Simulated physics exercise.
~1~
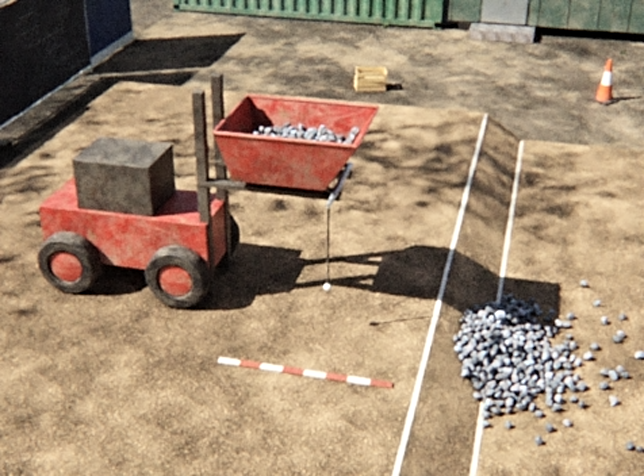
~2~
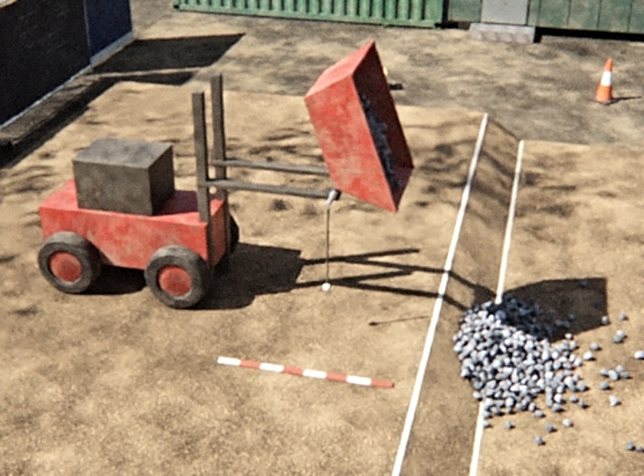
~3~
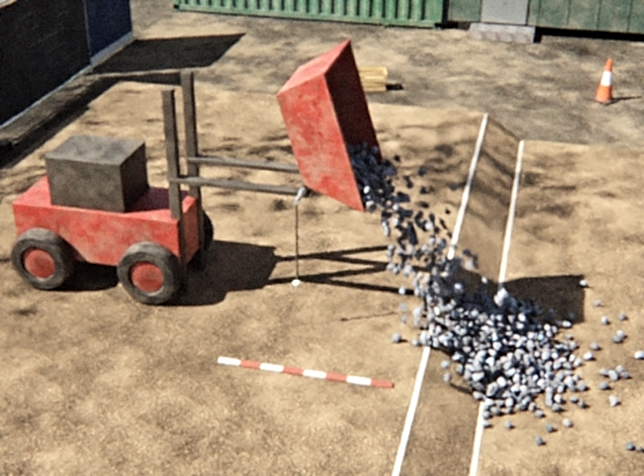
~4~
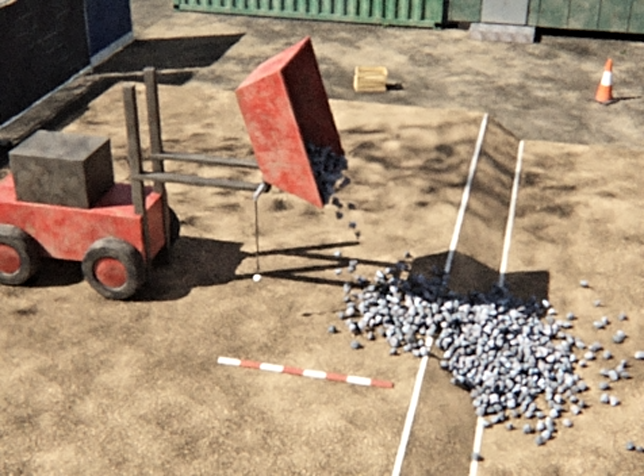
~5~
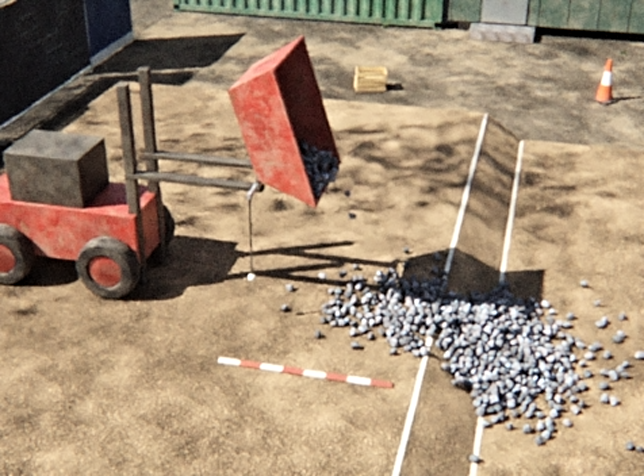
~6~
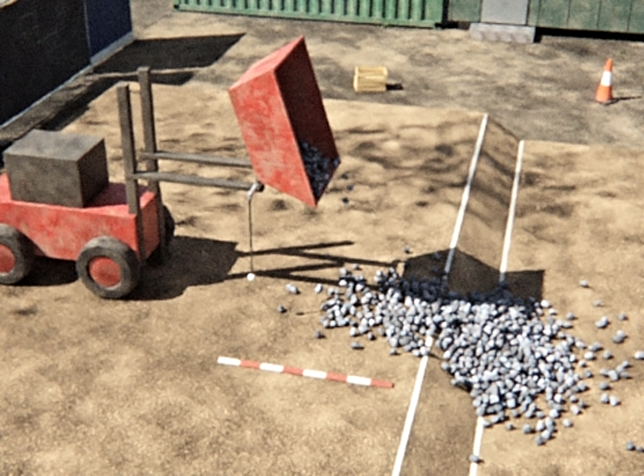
A red forklift with a dark block on its back stands at left in a sunlit dirt yard, seen from above and the side, holding up a red skip of grey stones. A heap of similar stones lies at right across the lower white line of a bank, with a striped rod in front and an orange cone behind. The skip tips steeply to the right, then the forklift backs left as stones pour out. They spread over the slope and its top, joining the heap. The machine stops, the skip still tilted with some stones inside.
